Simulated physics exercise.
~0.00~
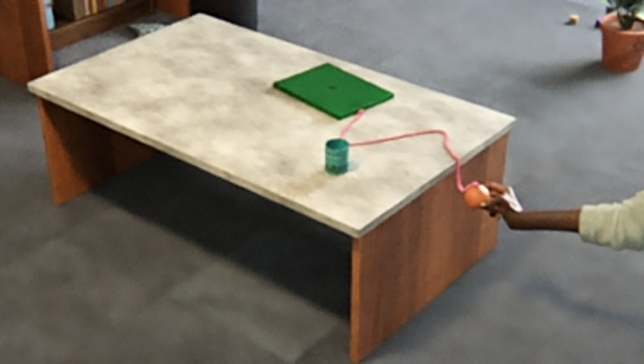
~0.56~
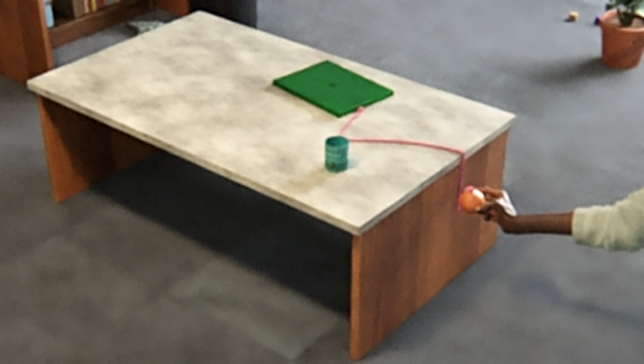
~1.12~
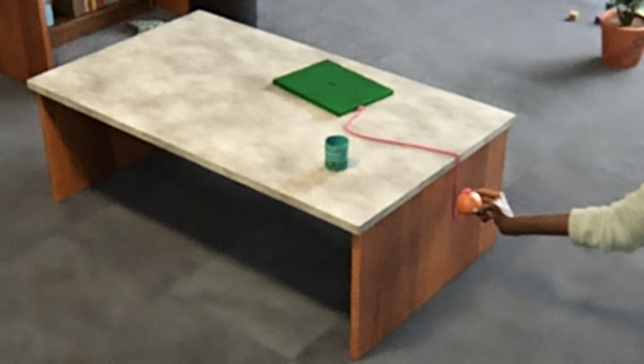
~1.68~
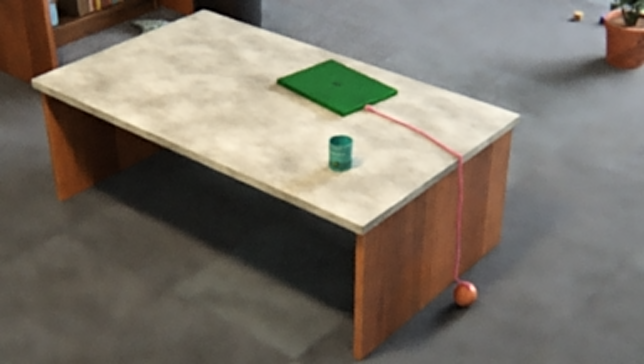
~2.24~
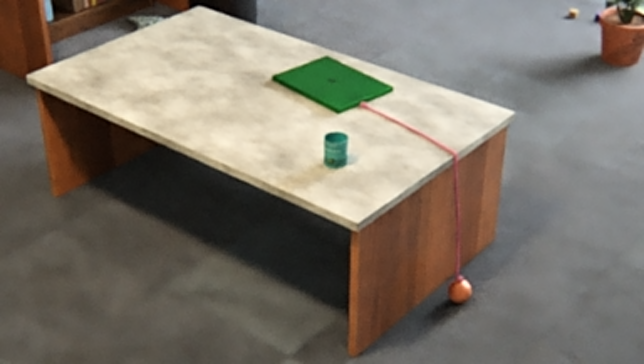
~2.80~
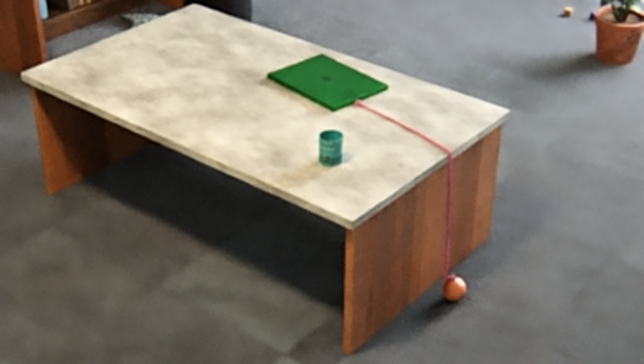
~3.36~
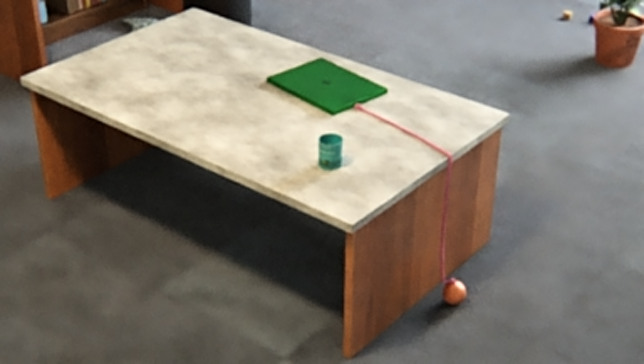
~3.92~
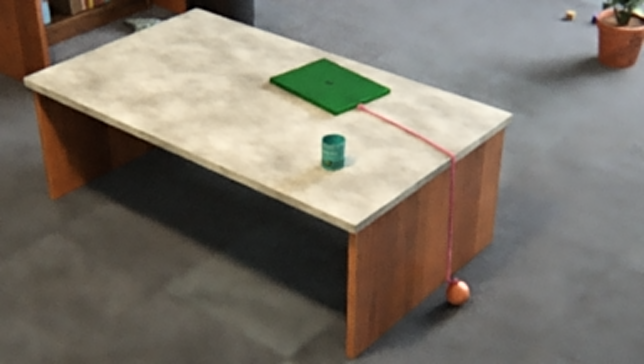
Beside a desk, a hand releases a corded orange, which drops to the floor as turquoise cup and green laptop stay put.
